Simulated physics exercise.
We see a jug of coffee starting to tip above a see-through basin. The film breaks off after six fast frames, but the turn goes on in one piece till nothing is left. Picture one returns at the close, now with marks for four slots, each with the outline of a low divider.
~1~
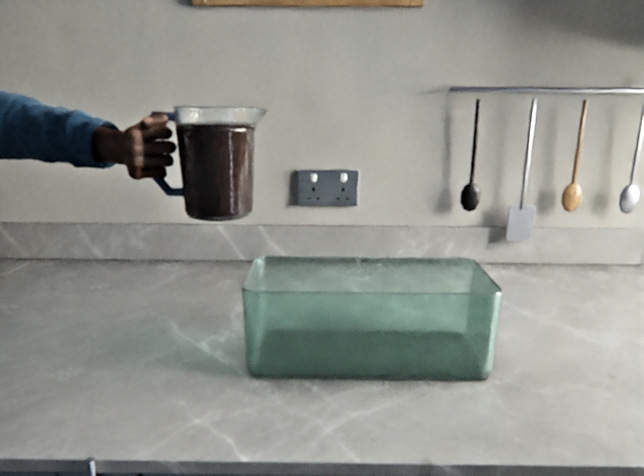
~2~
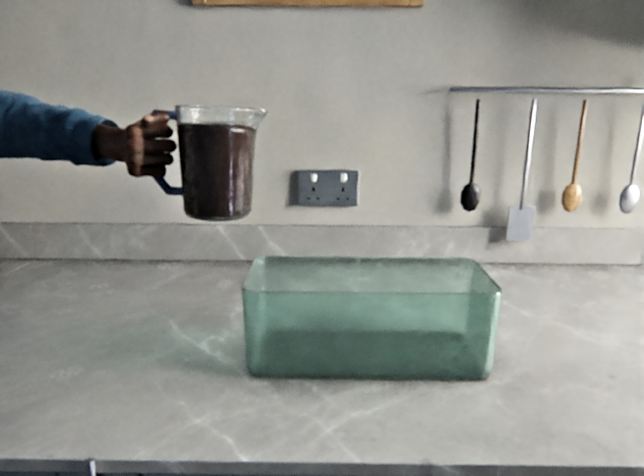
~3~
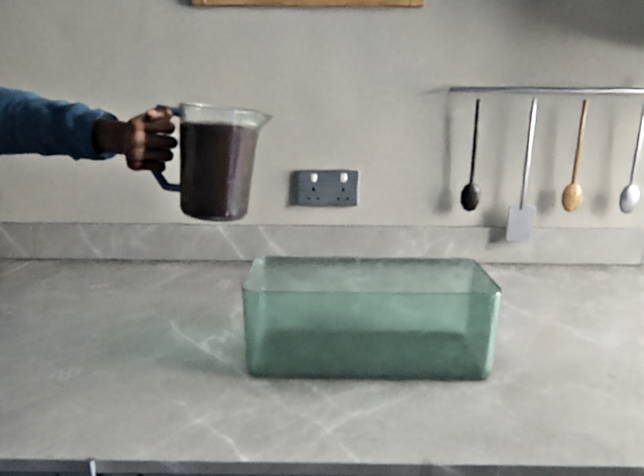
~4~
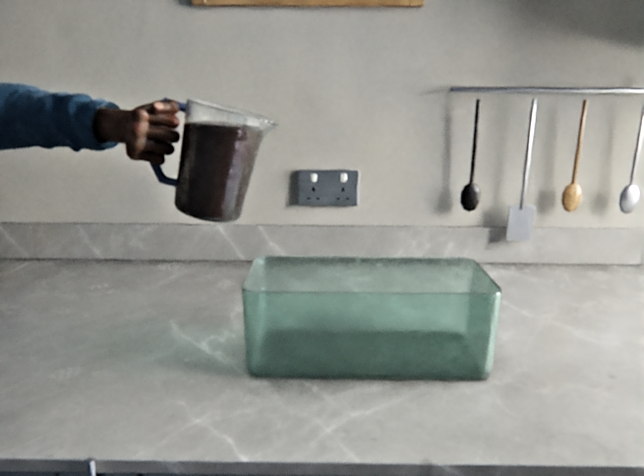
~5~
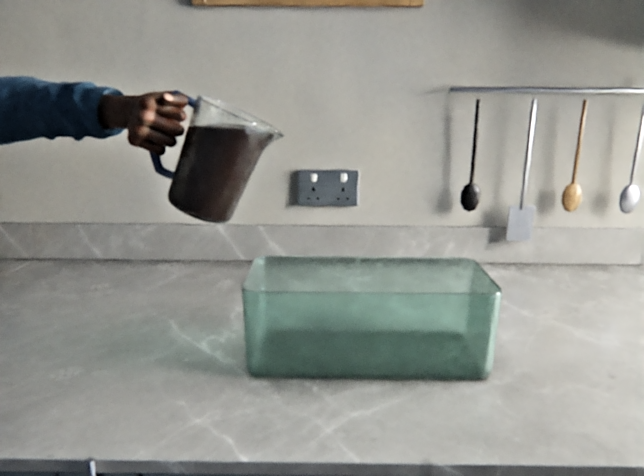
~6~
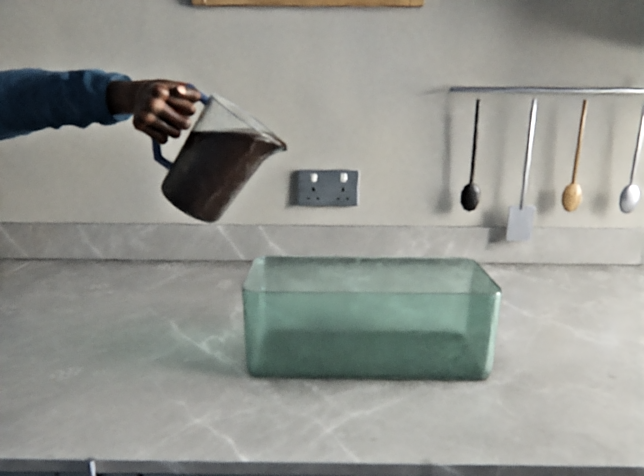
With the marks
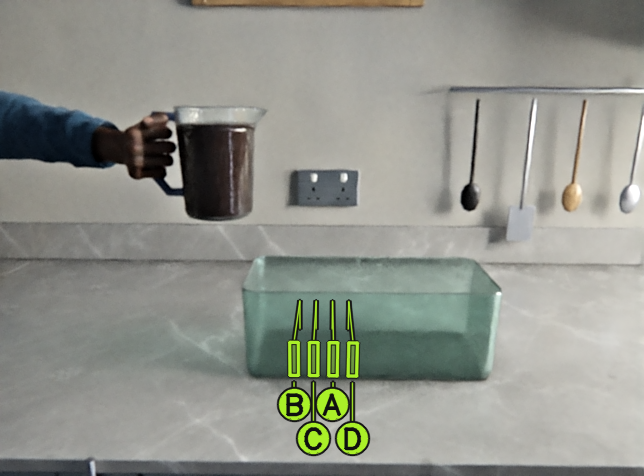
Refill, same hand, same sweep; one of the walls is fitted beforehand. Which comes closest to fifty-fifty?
Take A.
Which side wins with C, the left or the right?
The right one.
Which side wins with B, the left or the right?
More ends on the right.
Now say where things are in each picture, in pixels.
In the first picture, upright, lip at (266, 110); basin from (247, 373) to (490, 376); nothing has left yet.
In the second picture, upright, lip at (268, 111); nothing has left yet.
In the third picture, tipped about 6°, lip at (272, 116); nothing has left yet.
In the fourth picture, tipped about 14°, lip at (277, 124); nothing has left yet.
In the fifth picture, tipped about 23°, lip at (283, 135); nothing has left yet.
In the sixth picture, tipped about 35°, lip at (287, 149); coffee is over the lip, down to (287, 149).
On the marked copy, A at (332, 382); B at (294, 382); C at (313, 382); D at (352, 382).
Choosing A, about 50 % ends left of the wall and 49 % right of it.
Choosing B, about 4 % ends left of the wall and 95 % right of it.
Choosing C, about 9 % ends left of the wall and 90 % right of it.
Choosing D, about 82 % ends left of the wall and 12 % right of it; 5 % is lost outside.
